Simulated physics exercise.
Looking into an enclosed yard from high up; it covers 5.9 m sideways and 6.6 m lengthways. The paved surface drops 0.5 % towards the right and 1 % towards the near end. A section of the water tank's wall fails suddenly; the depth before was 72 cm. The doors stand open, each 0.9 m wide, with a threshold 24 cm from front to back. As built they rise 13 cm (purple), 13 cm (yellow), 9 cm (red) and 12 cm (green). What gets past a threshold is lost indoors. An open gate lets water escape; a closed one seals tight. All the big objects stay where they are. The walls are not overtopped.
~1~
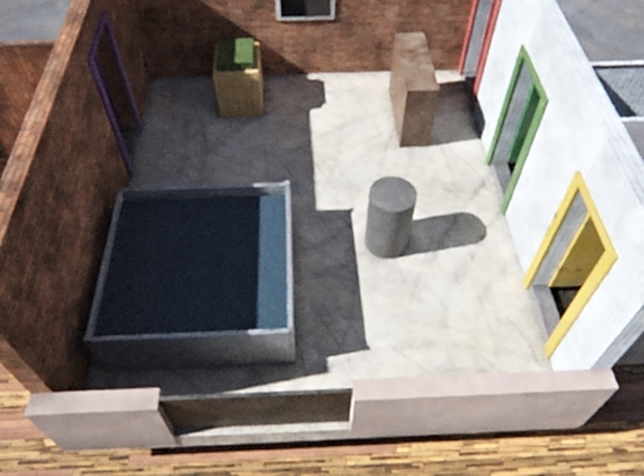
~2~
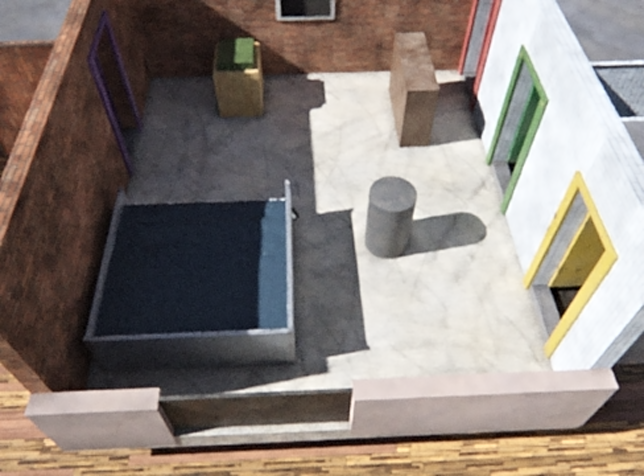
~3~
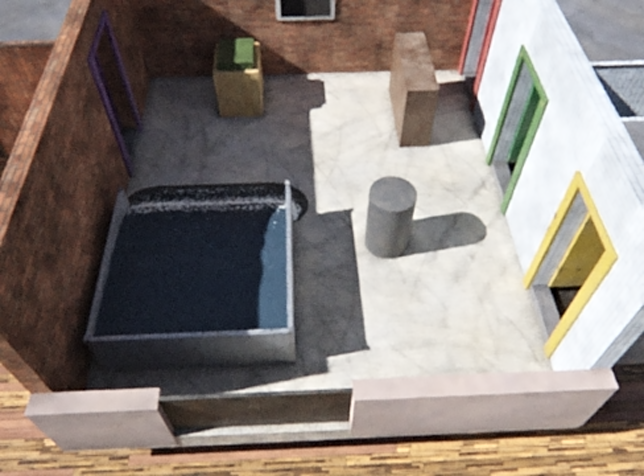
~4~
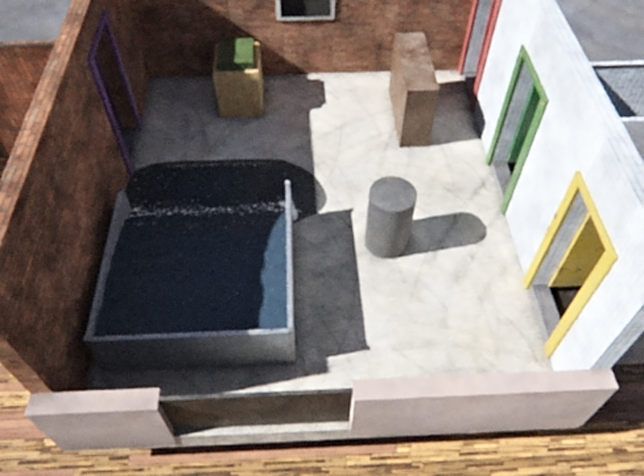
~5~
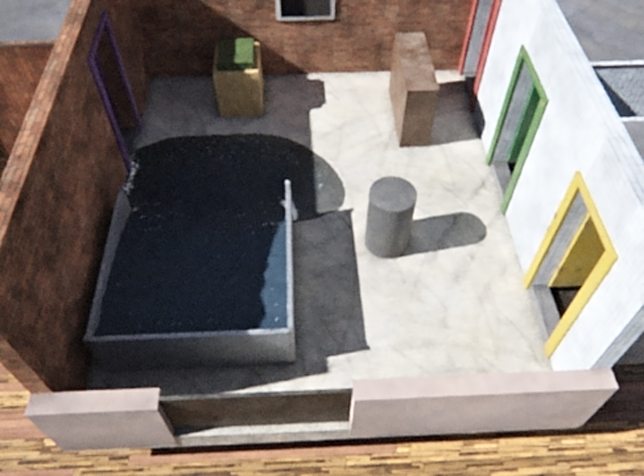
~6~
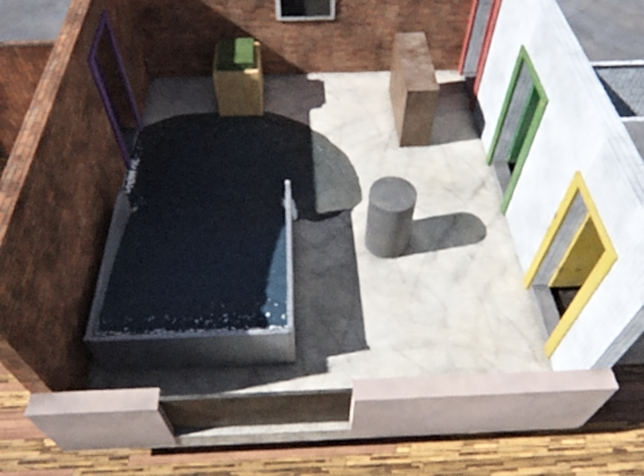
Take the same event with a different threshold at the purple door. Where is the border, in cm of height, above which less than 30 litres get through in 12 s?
It would have to be roughly 20 cm high.
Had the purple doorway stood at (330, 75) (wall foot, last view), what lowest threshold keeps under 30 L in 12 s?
About 23 cm.
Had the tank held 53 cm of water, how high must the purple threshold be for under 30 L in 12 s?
About 13.5 cm.
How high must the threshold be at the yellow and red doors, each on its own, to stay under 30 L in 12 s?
Roughly 11.0 cm at yellow and 26 cm at red.
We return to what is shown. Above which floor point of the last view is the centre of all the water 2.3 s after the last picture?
Around (243, 157).
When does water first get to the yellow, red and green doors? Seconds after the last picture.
Arrival: Yellow 4.0 s, red 1.8 s, green 3.0 s.
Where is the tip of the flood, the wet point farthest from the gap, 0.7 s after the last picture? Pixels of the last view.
Around (342, 76).
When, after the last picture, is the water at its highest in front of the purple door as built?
Around 2.8 s.
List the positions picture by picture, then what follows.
The first frame shows the water tank at (199, 257) is whole and still, 72 cm deep; the purple door at (119, 104) is dry.
In the second frame, the gap is on the far side, the front 0.3 m out at a hidden place; the back of the water tank holds 72 cm.
In the third frame, the front is at a hidden place, 0.7 m from the gap on the far side; 1.7 m2 of floor is wet, 72 cm left at the back.
In the fourth frame, the front is at (166, 165), 1.3 m from the gap on the far side; 3.4 m2 of floor is wet, 72 cm left at the back.
In the fifth frame, water pours out on the far side and has run 1.9 m, to (184, 140); about 10 cm deep outside, 70 cm at the back.
In the sixth frame, the gap is on the far side, the front 2.5 m out at (211, 116); the back of the water tank holds 62 cm; water is at the purple door at (119, 104).
Then, 0.7 s after the last picture water covers 40 % of the floor, deepest (50 cm) near (180, 80); 17 cm at the purple door, 0 litres in over its 13 cm threshold.
Then, 2.3 s after the last picture water covers 50 % of the floor, deepest (46 cm) near (199, 80); 22 cm at the purple door, 18 litres in over its 13 cm threshold.
Then, 11.3 s after the last picture water covers 95 % of the floor, deepest (21 cm) near (104, 378); 6 cm at the purple door, 116 litres in over its 13 cm threshold.
At the purple door as built, the water peaked near 28 cm, 2.9 s after the last picture.
Run again over the same 12 s with other heights there, 66 litres in over 16.5 cm, 21 litres over 22 cm. The limit of 30 litres is kept from about 20 cm up.
